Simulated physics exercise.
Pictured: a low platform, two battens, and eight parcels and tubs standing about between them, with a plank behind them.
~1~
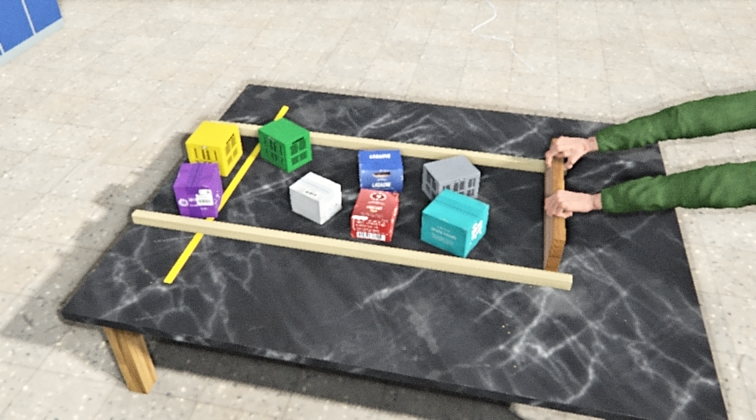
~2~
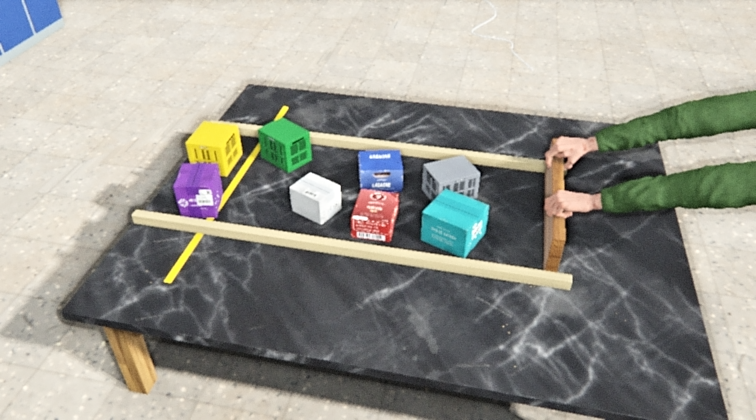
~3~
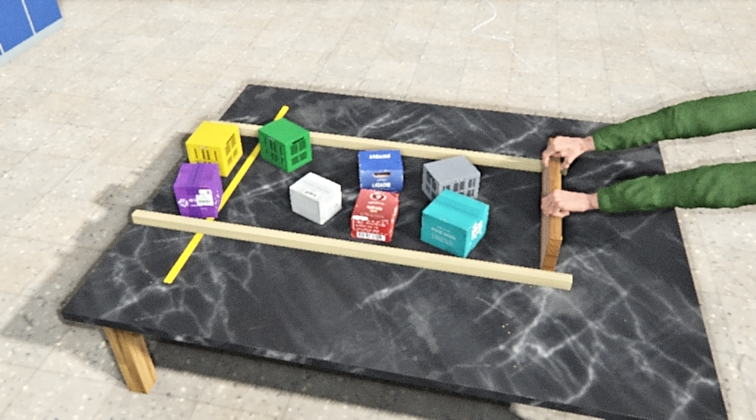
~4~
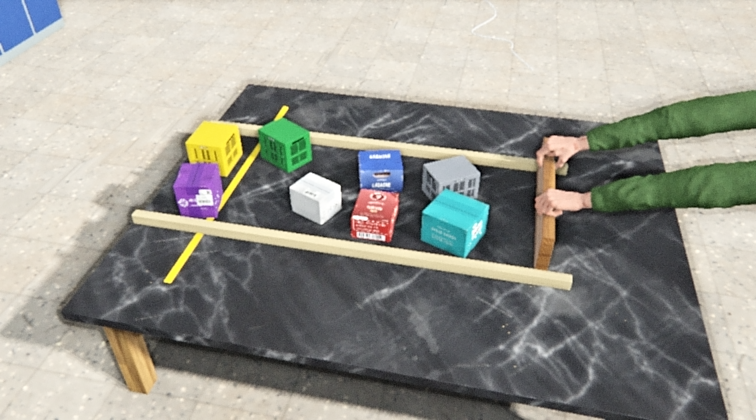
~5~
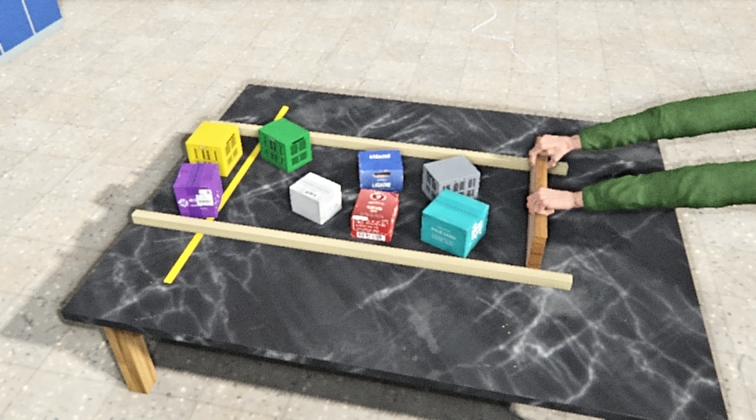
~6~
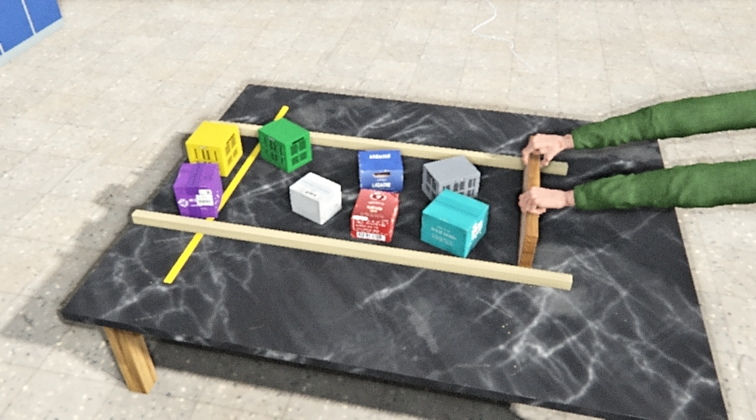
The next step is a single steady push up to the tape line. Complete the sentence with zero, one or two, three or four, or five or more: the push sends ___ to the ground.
The push sends three or four to the ground.
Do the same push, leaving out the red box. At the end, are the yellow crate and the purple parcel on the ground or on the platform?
In that case the yellow crate falls away while the purple parcel falls away.
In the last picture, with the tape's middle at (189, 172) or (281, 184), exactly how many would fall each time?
Try by try, 8 and 1.
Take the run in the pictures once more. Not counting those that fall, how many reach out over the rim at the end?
Count: 2.
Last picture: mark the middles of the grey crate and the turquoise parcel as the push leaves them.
Grey crate at (230, 145), turquoise parcel at (194, 191).
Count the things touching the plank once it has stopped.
So the total is 2.
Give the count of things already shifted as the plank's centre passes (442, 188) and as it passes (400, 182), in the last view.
At that stage 4; at the next, 5.
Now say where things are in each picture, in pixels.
Yellow crate (215, 148); purple parcel (199, 190); green crate (285, 145); plank (554, 203); tape (237, 179), in the first picture.
Purple parcel (200, 191); turquoise parcel (455, 223), in the second picture.
Green crate (285, 145); blue box (380, 172), in the third picture.
Yellow crate (215, 148); white parcel (316, 198), in the fourth picture.
Purple parcel (200, 191); red box (375, 215), in the fifth picture.
Yellow crate (215, 148); purple parcel (200, 191); green crate (285, 145); plank (530, 200); tape (237, 179), in the sixth picture.
A little later, none off yet; yellow crate at rest near (215, 148); purple parcel at rest near (200, 191); green crate at rest near (285, 145).
When it is over, the number that fall off is three or four; down, white parcel, green crate, purple parcel and yellow crate.
